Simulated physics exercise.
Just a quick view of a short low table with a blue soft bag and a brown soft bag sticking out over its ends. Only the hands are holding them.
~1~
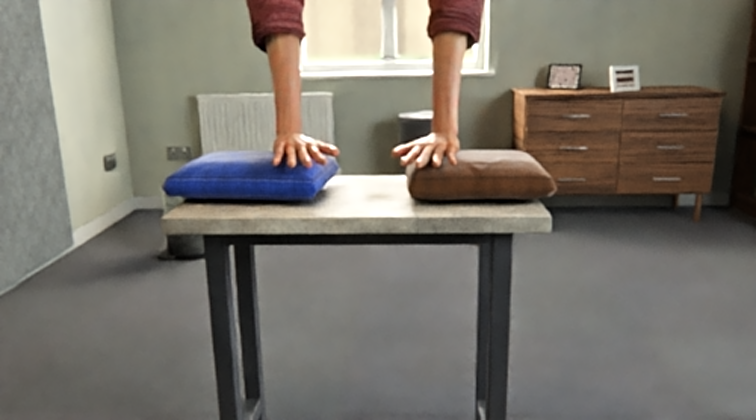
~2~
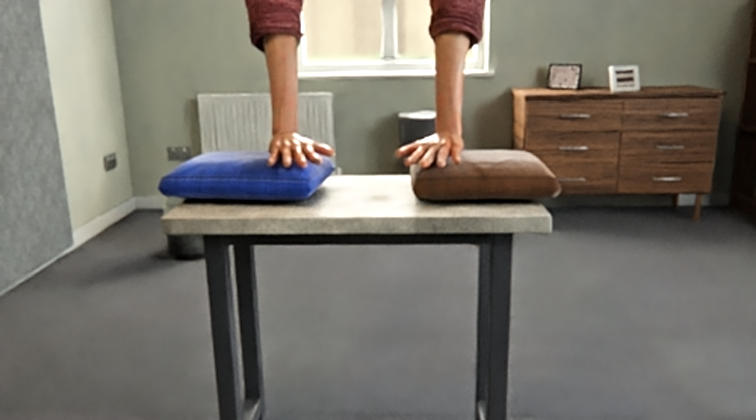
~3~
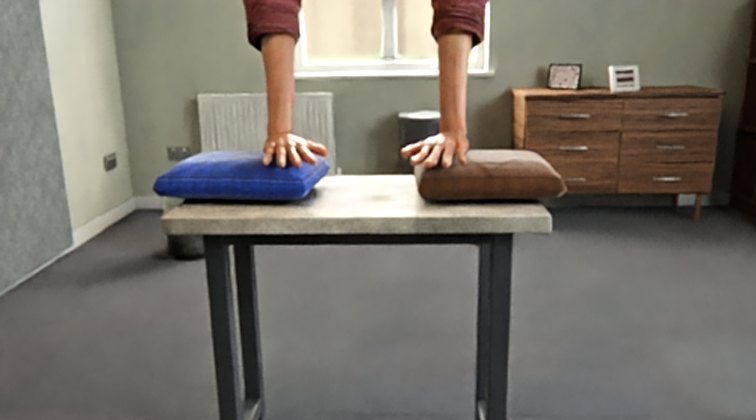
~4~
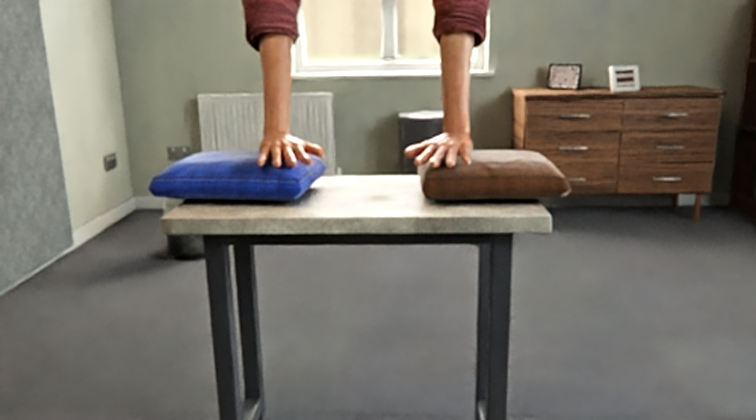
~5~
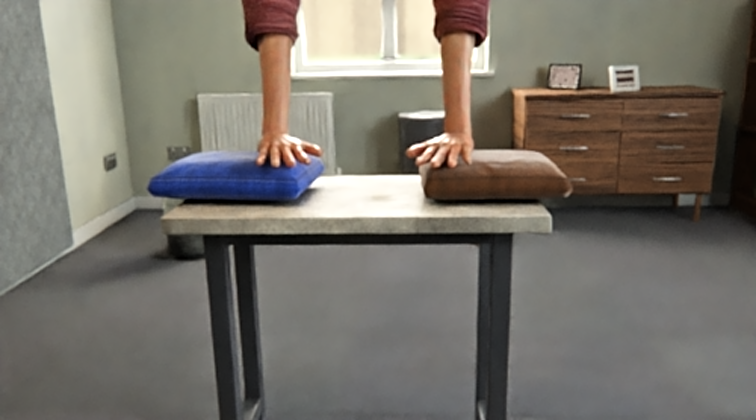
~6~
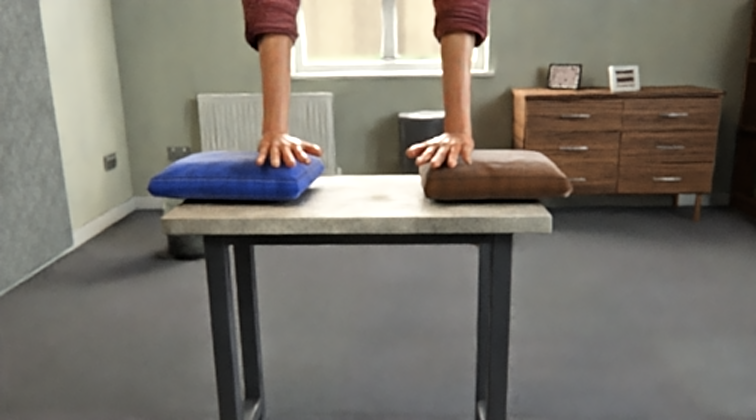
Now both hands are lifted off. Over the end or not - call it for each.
Call: Blue soft bag - not over; brown soft bag - not over.
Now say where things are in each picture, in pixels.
Blue soft bag tip (180, 182); brown soft bag tip (546, 182), in the first picture.
Blue soft bag tip (175, 182); brown soft bag tip (550, 182), in the second picture.
Blue soft bag tip (170, 182); brown soft bag tip (555, 182), in the third picture.
Blue soft bag tip (166, 182); brown soft bag tip (559, 182), in the fourth picture.
Blue soft bag tip (165, 182); brown soft bag tip (560, 182), in the fifth picture.
Blue soft bag tip (165, 182), a small part past the edge; brown soft bag tip (560, 182), a small part past the edge, in the sixth picture.
Then, 0.34 s later than the last view, blue soft bag at rest; brown soft bag at rest.
Finally, blue soft bag at rest; brown soft bag at rest. The blue soft bag remains on top and the brown soft bag holds its place.
